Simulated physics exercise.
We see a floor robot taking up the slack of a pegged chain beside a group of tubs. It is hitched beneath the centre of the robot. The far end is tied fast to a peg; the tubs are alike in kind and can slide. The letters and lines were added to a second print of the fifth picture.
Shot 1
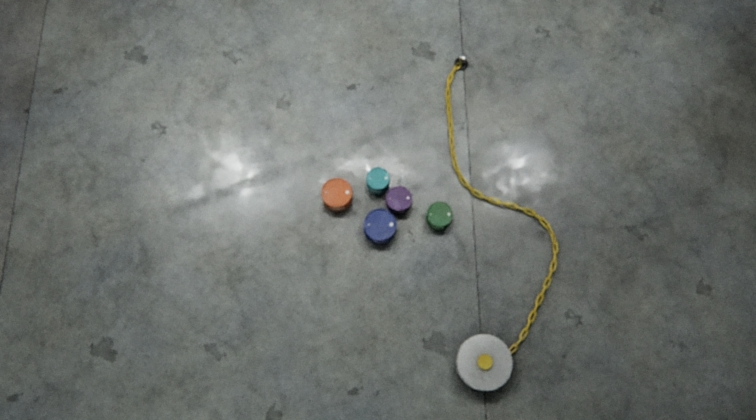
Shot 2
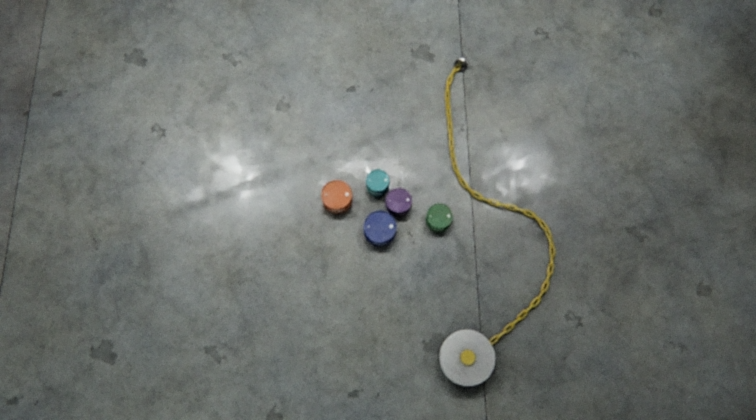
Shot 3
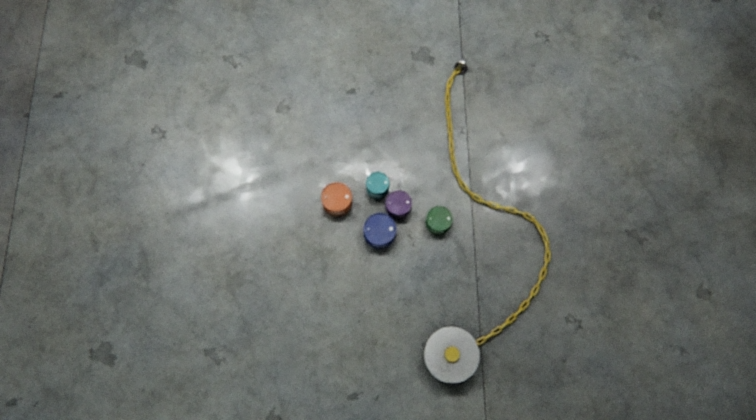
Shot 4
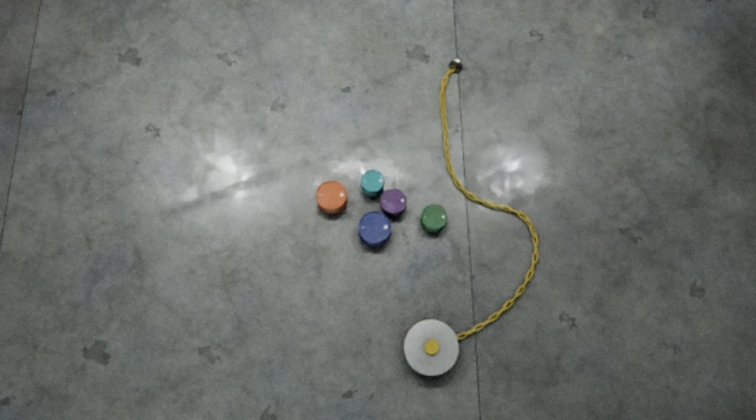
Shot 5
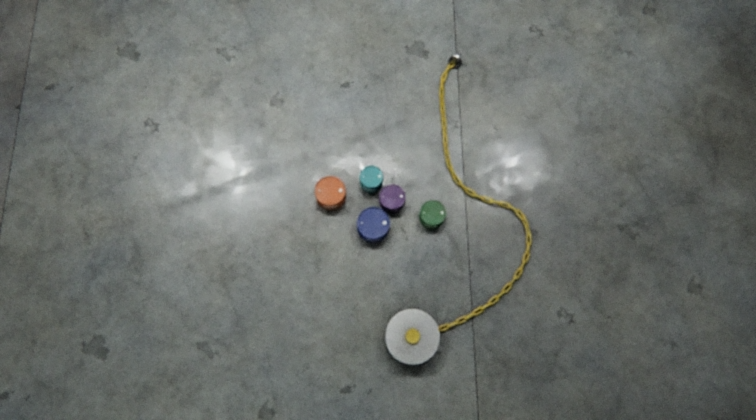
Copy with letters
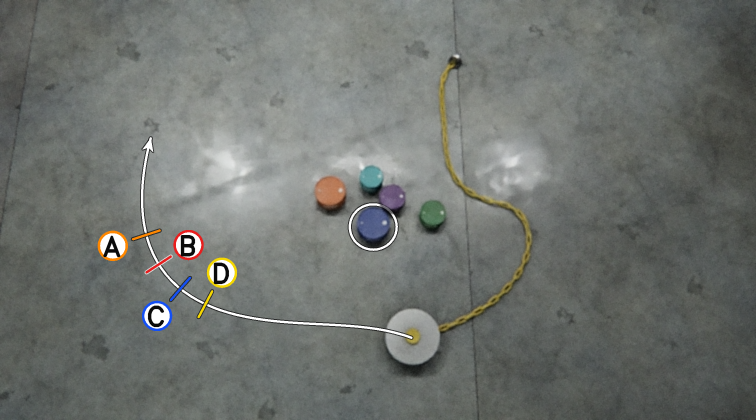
A round white robot with a yellow centre sits low on a mottled grey floor crossed by thin seams, seen from overhead. A curving yellow chain links it to a small peg at the top, right of five still tubs: orange, turquoise, purple, blue and green. The robot slides left and slightly upward, drawing the chain's lower bend leftward, while the view shifts slightly.
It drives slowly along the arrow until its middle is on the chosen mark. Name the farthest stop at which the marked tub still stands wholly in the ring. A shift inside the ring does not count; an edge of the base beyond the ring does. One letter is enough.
At D, and not beyond.
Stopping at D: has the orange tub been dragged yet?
No.
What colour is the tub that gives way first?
Green.
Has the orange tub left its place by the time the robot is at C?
No.
On the copy, A at (146, 235); B at (159, 264); C at (180, 289); D at (205, 304); the ring at (373, 227); the route from (411, 338) via (205, 304) to (151, 138).
On D. First, robot (338, 324); blue tub (373, 225).
Then, robot (264, 319); blue tub (373, 225).
Finally, robot (203, 303); purple tub (385, 197); blue tub (373, 225); green tub (411, 200); the blue tub is still in its ring.
By contrast, A drags the ringed tub to (334, 193); B drags the ringed tub to (343, 202); C drags the ringed tub to (357, 216).
